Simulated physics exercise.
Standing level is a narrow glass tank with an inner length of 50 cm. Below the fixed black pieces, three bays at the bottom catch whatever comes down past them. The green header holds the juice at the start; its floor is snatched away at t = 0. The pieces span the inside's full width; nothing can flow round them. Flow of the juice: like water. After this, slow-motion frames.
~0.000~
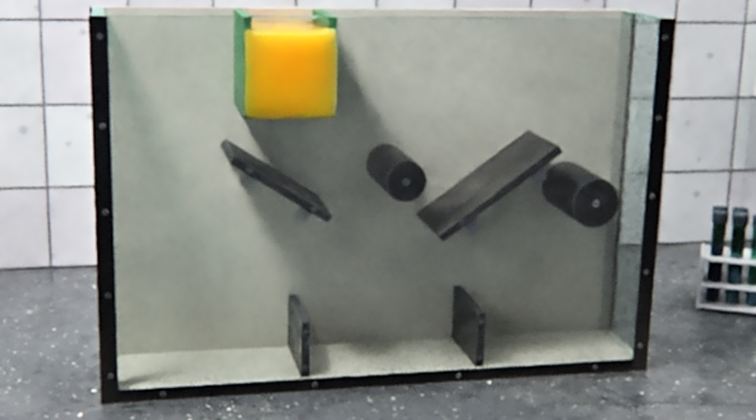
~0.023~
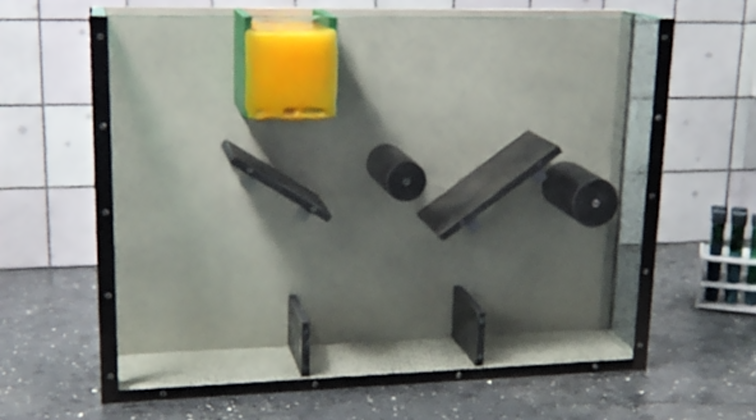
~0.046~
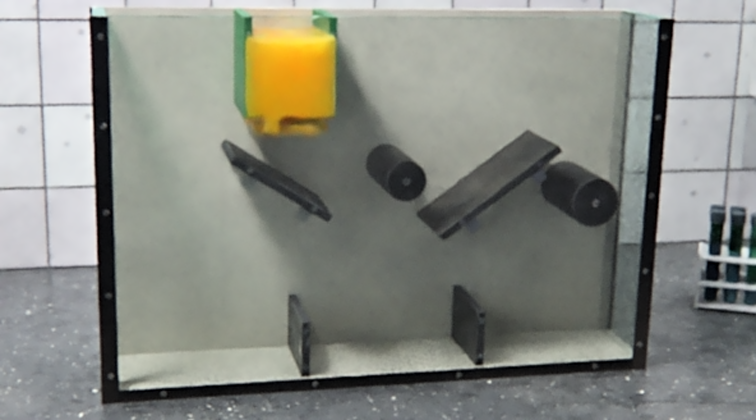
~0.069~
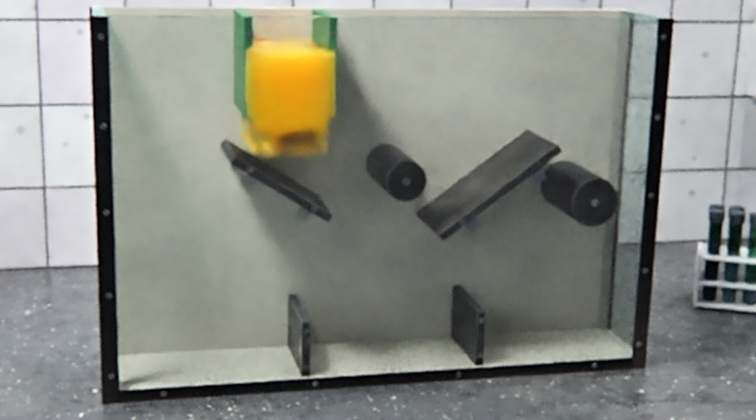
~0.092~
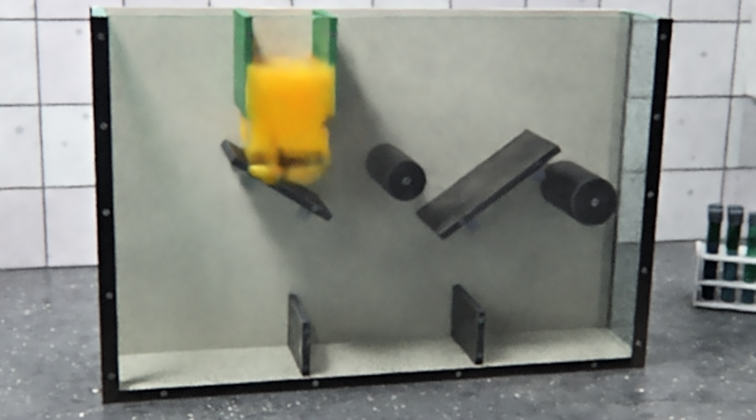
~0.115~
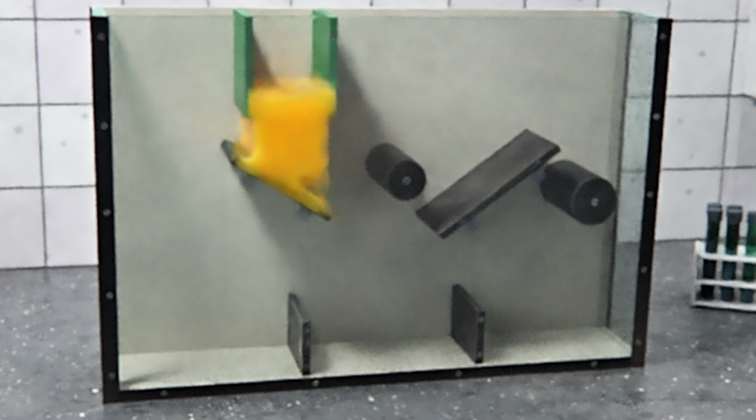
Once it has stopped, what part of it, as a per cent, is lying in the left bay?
The left bay has about 15 %.
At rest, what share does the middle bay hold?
About 72 %.
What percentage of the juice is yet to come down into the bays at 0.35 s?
I'd say around 40 percent.
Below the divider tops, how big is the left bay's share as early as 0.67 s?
Share below divider tops: Approx. 14 %.
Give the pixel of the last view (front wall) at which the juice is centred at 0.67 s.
The balance point lies roughly at pixel (396, 357).
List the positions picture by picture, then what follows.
In the first frame, the lowest juice is at (313, 111); its top is at (274, 33); the piece under the header is centred near (282, 190); divider tops at (306, 324) and (482, 314).
In the second frame, the lowest juice is at (316, 119); its top is at (263, 34).
In the third frame, the lowest juice is at (292, 133); its top is at (292, 41).
In the fourth frame, the lowest juice is at (293, 153); its top is at (307, 53); below the header it spans (254, 124) to (327, 130).
In the fifth frame, the lowest juice is at (293, 178); its top is at (273, 71); below the header it spans (254, 137) to (327, 151).
In the sixth frame, the lowest juice is at (324, 205); its top is at (254, 95); below the header it spans (251, 159) to (328, 181).
Then, 0.21 s in, 16 per cent is down, the largest part in the middle bay.
Then, 0.35 s in, 61 per cent is down, the largest part in the middle bay.
Then, 0.67 s in, 99 per cent is down, the largest part in the middle bay.
Finally, the split from left to right is 14, 72 and 14 per cent.
